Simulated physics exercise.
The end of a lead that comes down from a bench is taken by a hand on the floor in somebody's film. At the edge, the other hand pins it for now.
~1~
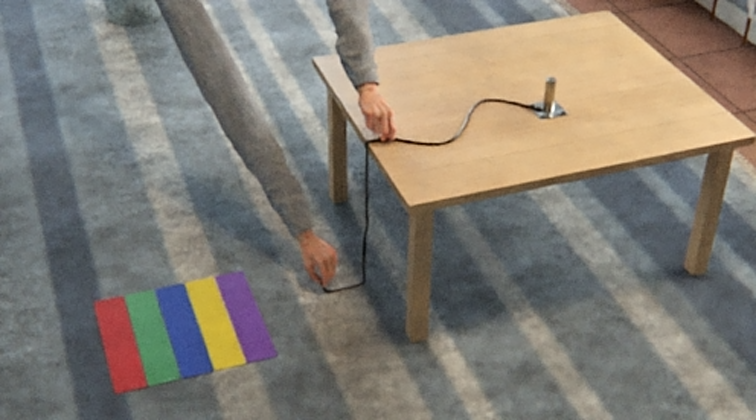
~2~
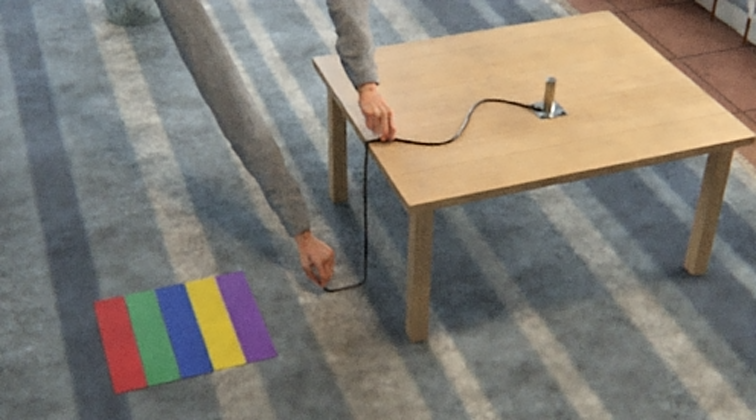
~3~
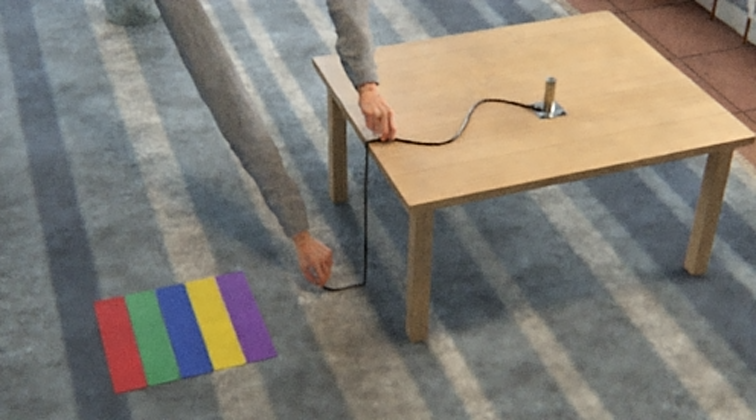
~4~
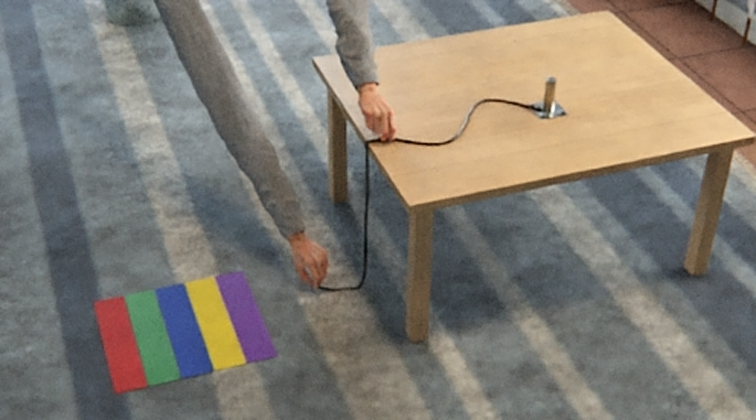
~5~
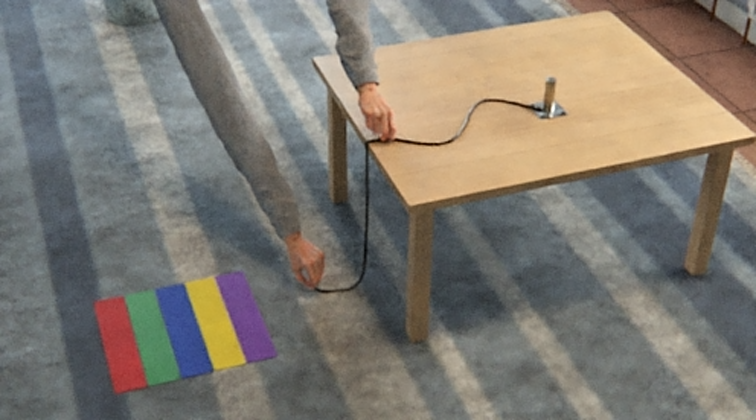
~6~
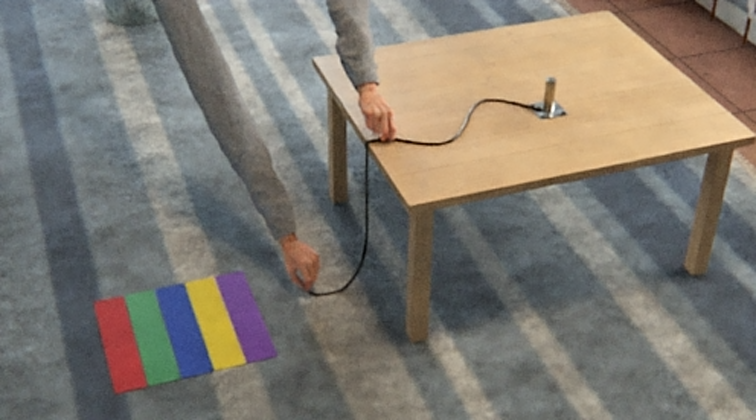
At first, one hand pins a dark cord at the edge of a wooden table while another holds its end low by the floor, right of a striped colored mat. The lower hand then draws the end slightly left, and the hanging cord's sharp bend eases into a rounder curve.
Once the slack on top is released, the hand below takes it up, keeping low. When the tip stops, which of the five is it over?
The green one.
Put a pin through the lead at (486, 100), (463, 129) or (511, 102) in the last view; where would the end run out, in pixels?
Approximately at (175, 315), at (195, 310) and at (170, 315), in that order.
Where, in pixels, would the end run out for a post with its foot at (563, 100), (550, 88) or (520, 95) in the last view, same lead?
Around (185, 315), (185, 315) and (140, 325).
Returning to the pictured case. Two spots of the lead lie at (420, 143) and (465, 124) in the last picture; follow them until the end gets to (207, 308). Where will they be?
They end up close to (373, 141) and (438, 131).
Soon after, end near (207, 308); over yellow.
Then, end near (174, 315); over blue.
At full stretch, end near (153, 320); over green. It halts on the green strip.
